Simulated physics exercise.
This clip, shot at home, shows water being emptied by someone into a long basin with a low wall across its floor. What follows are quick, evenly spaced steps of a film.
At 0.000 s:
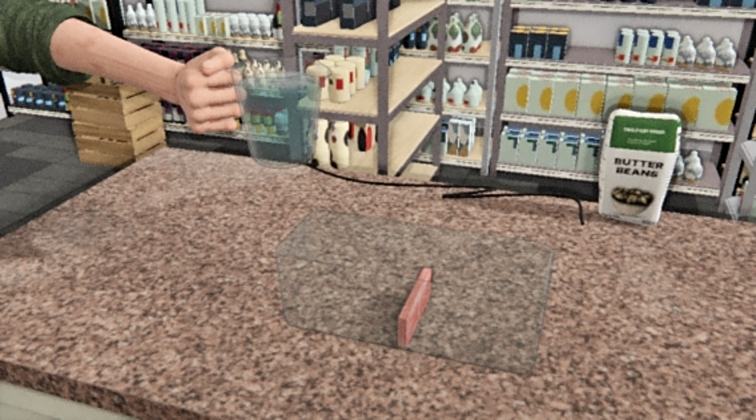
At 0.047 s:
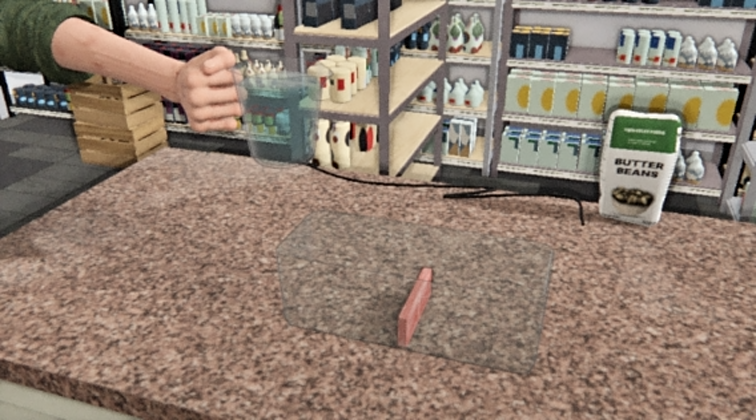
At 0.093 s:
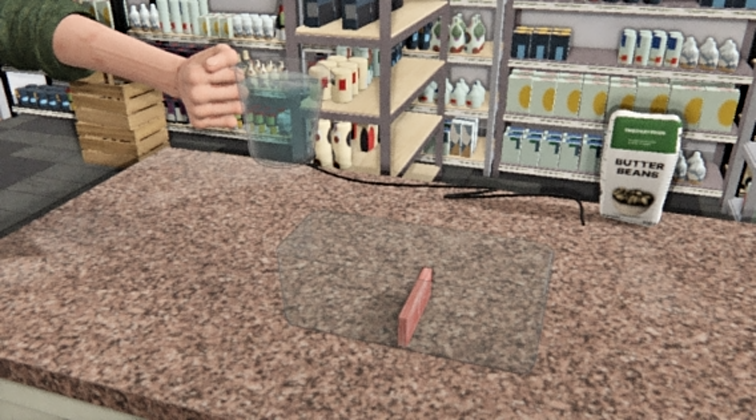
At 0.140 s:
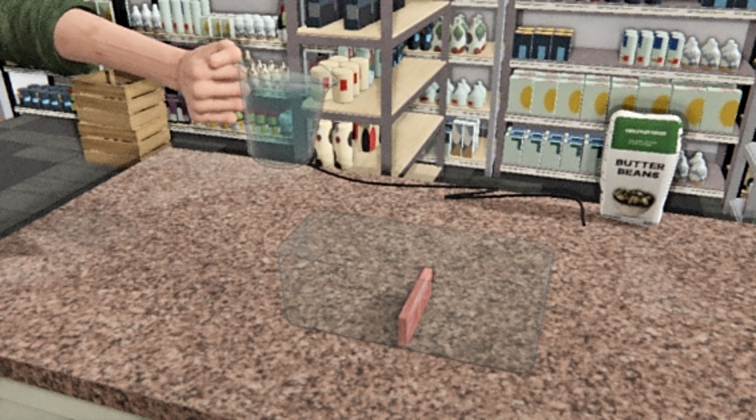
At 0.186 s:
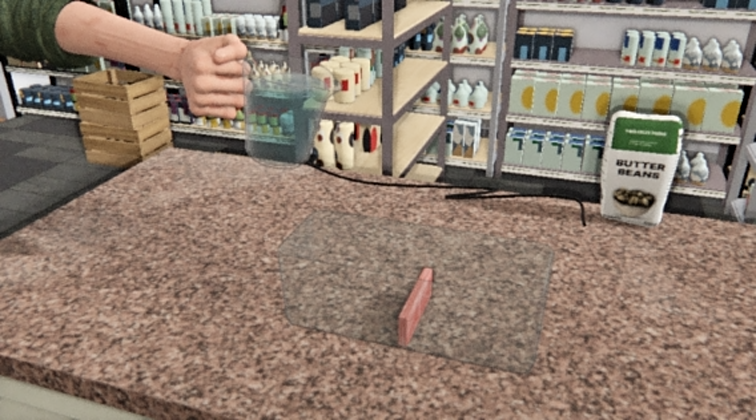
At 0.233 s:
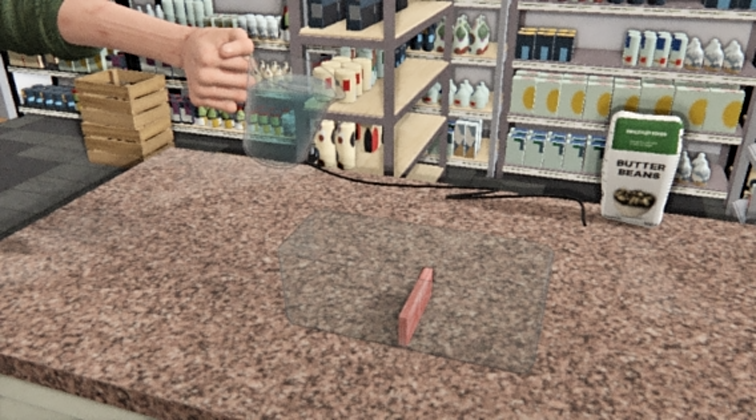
A clear container of bluish water held by a hand at the upper left tilts gradually to the right above a speckled countertop, while the clear basin with a low pink wall and the butter beans package stay still.
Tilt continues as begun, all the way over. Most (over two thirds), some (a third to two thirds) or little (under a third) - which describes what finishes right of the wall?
Little.
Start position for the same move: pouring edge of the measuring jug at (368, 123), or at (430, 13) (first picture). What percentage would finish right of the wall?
30 % and 80 %.
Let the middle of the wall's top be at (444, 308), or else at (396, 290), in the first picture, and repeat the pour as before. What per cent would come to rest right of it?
It would come to roughly 20 per cent the first time and roughly 25 per cent the second.
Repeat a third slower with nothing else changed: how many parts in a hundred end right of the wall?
Roughly 5 percent.
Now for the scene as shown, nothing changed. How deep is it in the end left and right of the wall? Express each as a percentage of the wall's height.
Roughly 60 percent left, 0 percent right.
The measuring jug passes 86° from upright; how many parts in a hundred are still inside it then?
Amount still in: Approx. 60 %.
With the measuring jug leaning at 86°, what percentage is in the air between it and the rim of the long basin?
That comes to near 30 percent.
A moment on, the measuring jug is tipped on its side and 59 per cent is still to pour, 12 is left of the wall and 0 right of it.
Next, the measuring jug is tipped right over and 7 per cent is still to pour, 73 is left of the wall and 1 right of it.
Then the measuring jug is tipped right over and 0 per cent is still to pour, 89 is left of the wall and 5 right of it.
Later the measuring jug is tipped right over and 0 per cent is still to pour, 89 is left of the wall and 5 right of it.
In the end 89 per cent lies left of the wall, 5 right of it and 6 outside.
